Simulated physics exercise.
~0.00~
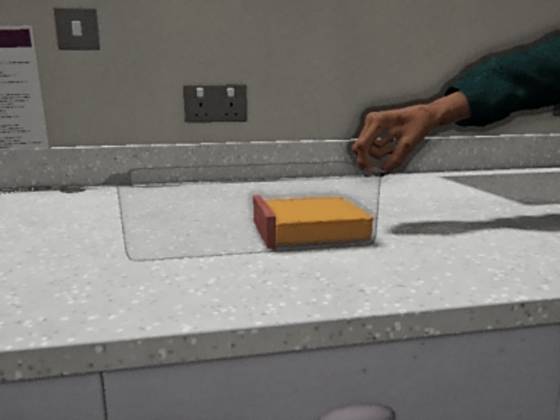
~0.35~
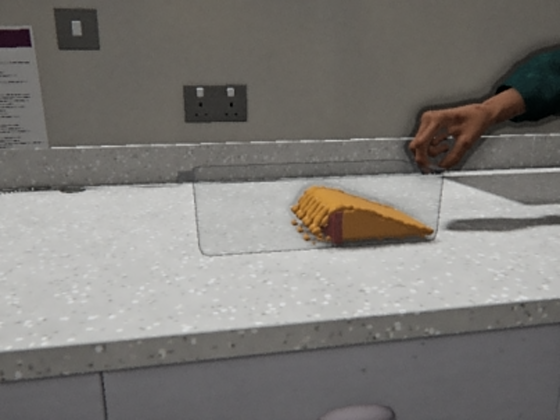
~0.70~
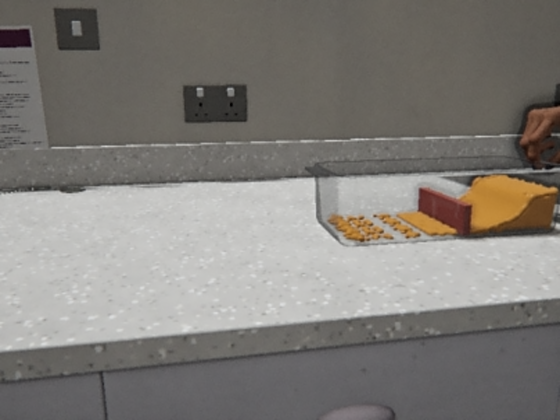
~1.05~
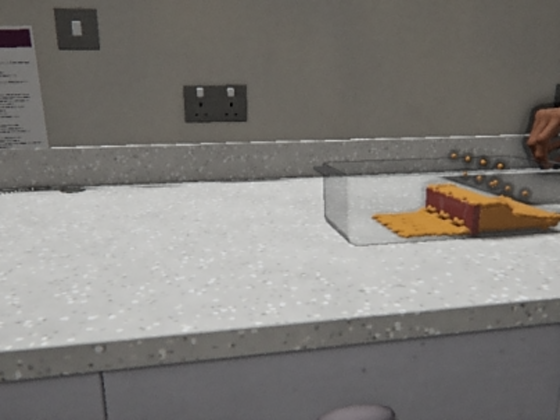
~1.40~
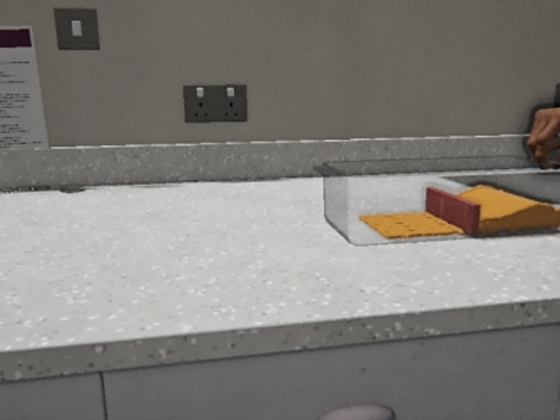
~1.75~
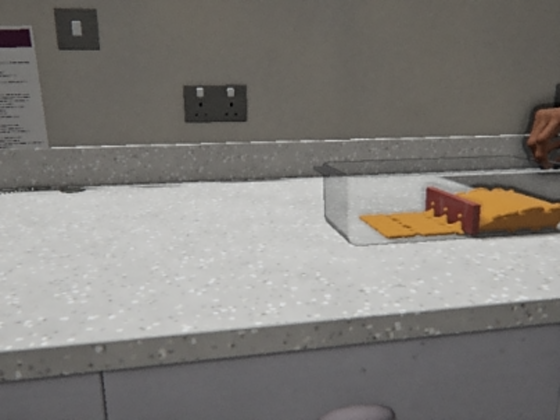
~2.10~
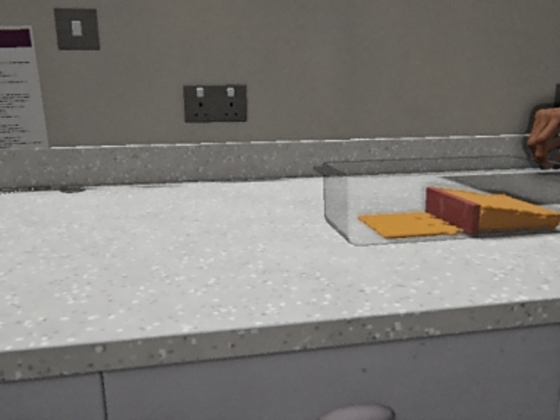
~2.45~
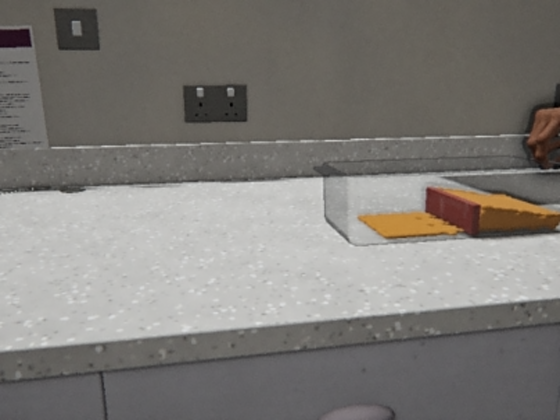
A hand in a dark green sleeve pulls a clear food box to the right across a speckled pale worktop, seen from the front and slightly above. Inside, a dark red divider stands upright with orange juice to its right, while a grey wall behind holds a socket and a switch. As the box slides, the juice heaps up towards the left and spills over the divider, scattering droplets into the empty side. The box stops near the right edge, and more drops fly up as the juice sloshes. Finally it calms, leaving a thin orange layer left of the divider and most on the right.
